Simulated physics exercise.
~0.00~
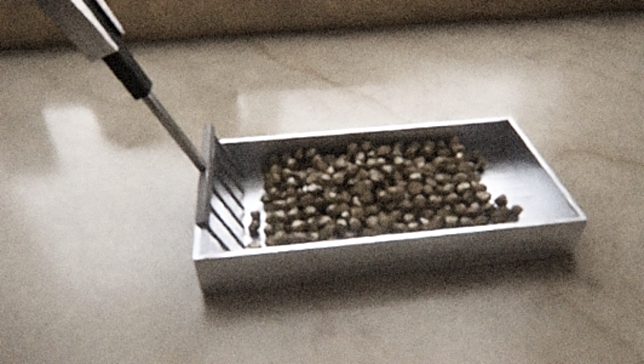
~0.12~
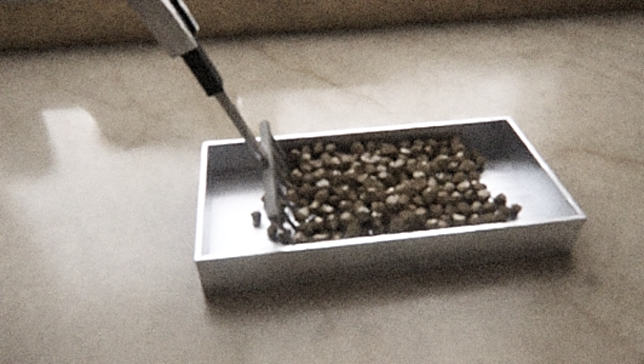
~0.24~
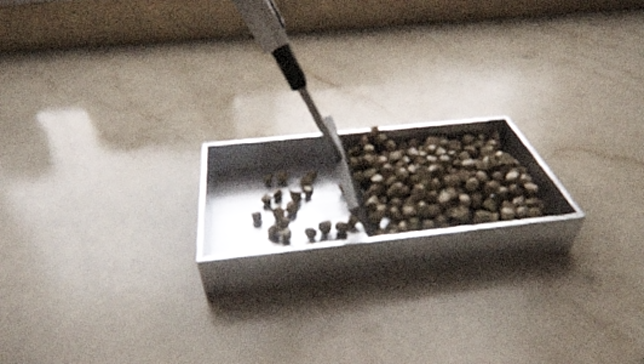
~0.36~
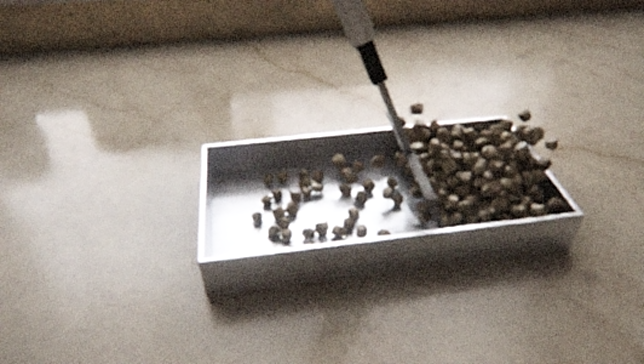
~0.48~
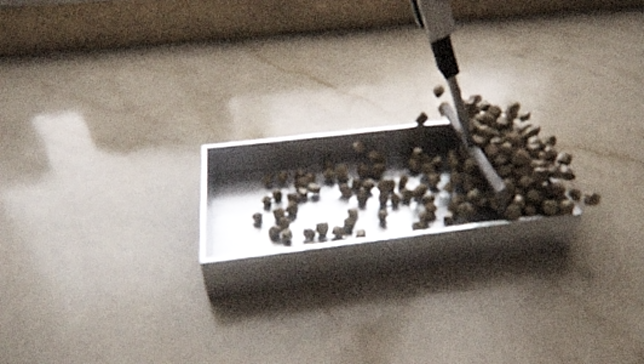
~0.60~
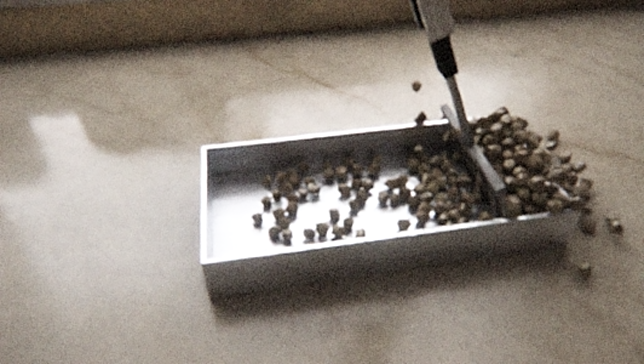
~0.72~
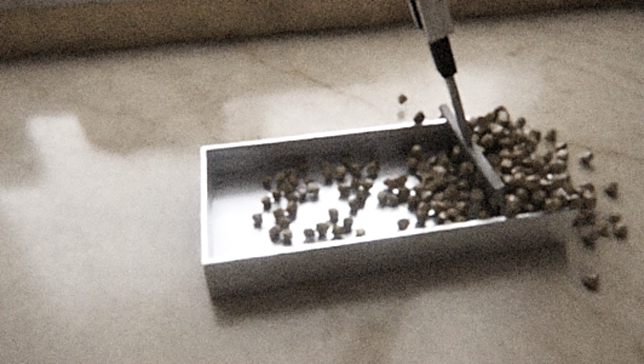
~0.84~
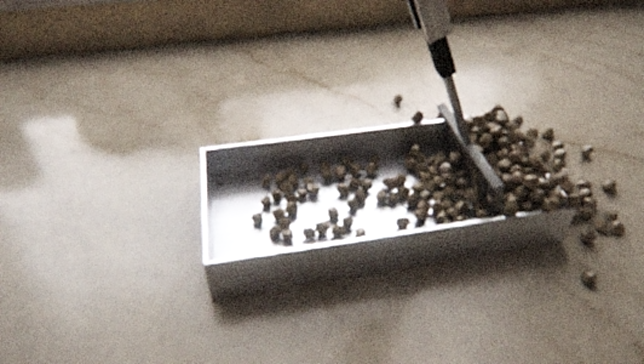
Fork pushing small brown pebbles rightward along a metal trough, heaping them at the far end until some spill onto the table.
